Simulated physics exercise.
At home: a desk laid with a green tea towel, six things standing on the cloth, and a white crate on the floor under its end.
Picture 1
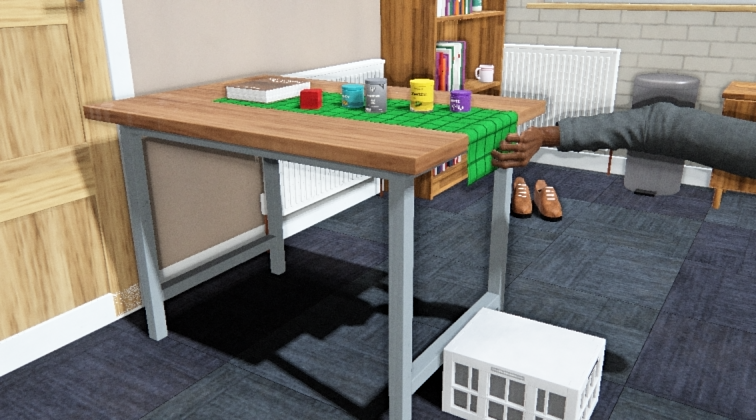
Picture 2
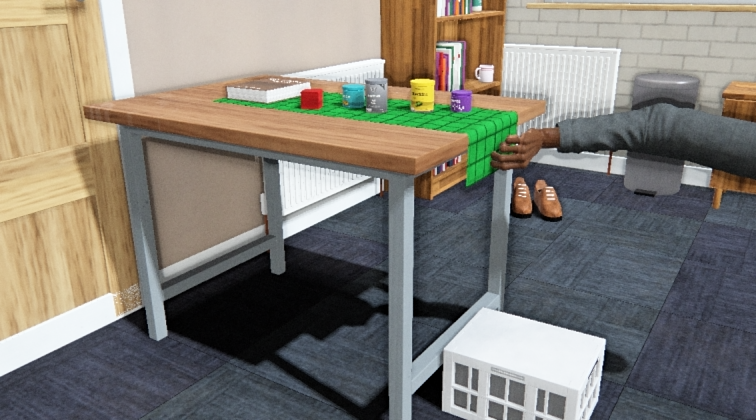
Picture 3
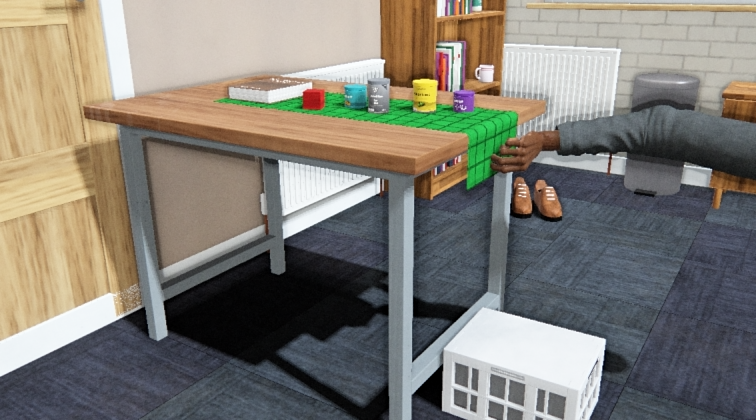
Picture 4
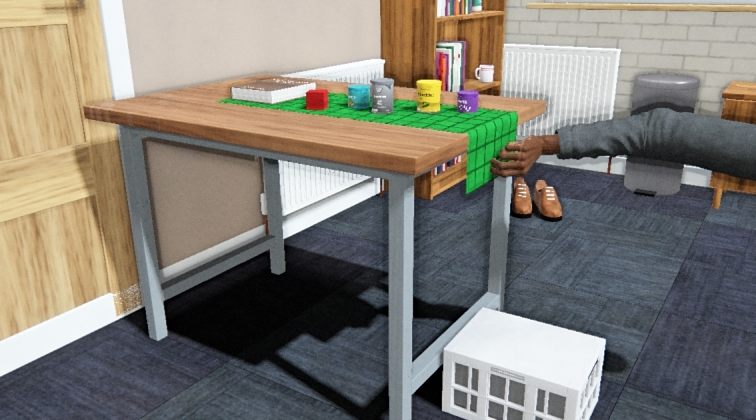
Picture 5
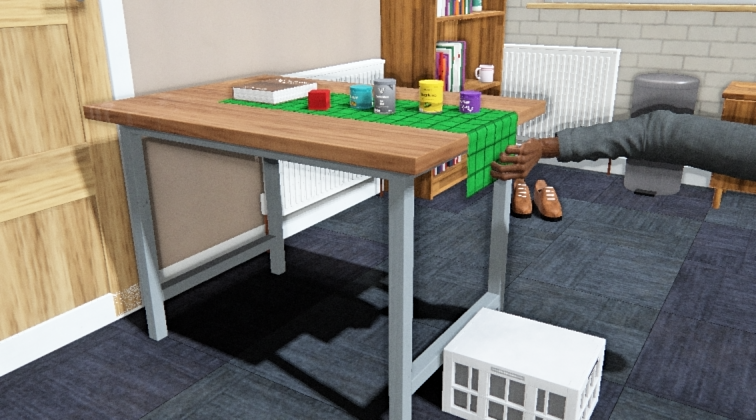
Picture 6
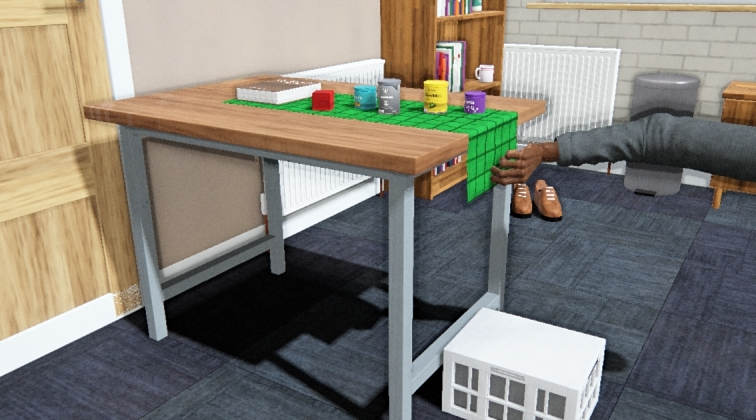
A hand slowly pulling a green cloth down over a desk's right end, the book, pots and cans on it shifting slightly right.
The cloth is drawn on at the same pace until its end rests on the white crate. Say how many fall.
It carries off four.
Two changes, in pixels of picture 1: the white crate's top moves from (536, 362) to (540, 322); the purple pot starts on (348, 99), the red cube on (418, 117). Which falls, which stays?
The purple pot stays on, the red cube goes over.
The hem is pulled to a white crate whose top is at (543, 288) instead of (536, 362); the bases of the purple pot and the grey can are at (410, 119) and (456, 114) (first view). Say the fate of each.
The purple pot falls, the grey can comes down.
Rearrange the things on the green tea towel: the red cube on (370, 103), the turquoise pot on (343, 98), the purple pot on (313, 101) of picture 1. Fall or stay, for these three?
The red cube goes over, the turquoise pot survives, the purple pot keeps its place on top.
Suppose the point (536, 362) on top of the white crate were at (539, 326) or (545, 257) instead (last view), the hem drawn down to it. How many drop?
The count: 3 and 1.
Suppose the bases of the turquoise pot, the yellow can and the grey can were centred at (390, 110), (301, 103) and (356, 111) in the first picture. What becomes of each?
The turquoise pot is carried off, the yellow can stays on, the grey can drops off.
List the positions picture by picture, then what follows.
The first frame shows hem (467, 187); purple pot (461, 92); yellow can (422, 81); grey can (376, 79); turquoise pot (353, 86); red cube (311, 90); top of the crate (536, 362).
The second frame shows hem (465, 188); purple pot (462, 92).
The third frame shows hem (467, 191); yellow can (425, 81).
The fourth frame shows hem (466, 195); grey can (382, 80); top of the crate (536, 362).
The fifth frame shows hem (466, 198); turquoise pot (361, 86).
The sixth frame shows hem (468, 204); purple pot (475, 93); yellow can (436, 82); grey can (389, 80); turquoise pot (365, 87); red cube (323, 91).
A little later, hem near (491, 253); purple pot gone.
Next, hem near (490, 299); purple pot, yellow can and grey can gone.
When it is over, hem on the crate; purple pot, yellow can, grey can and turquoise pot gone. The answer is four.
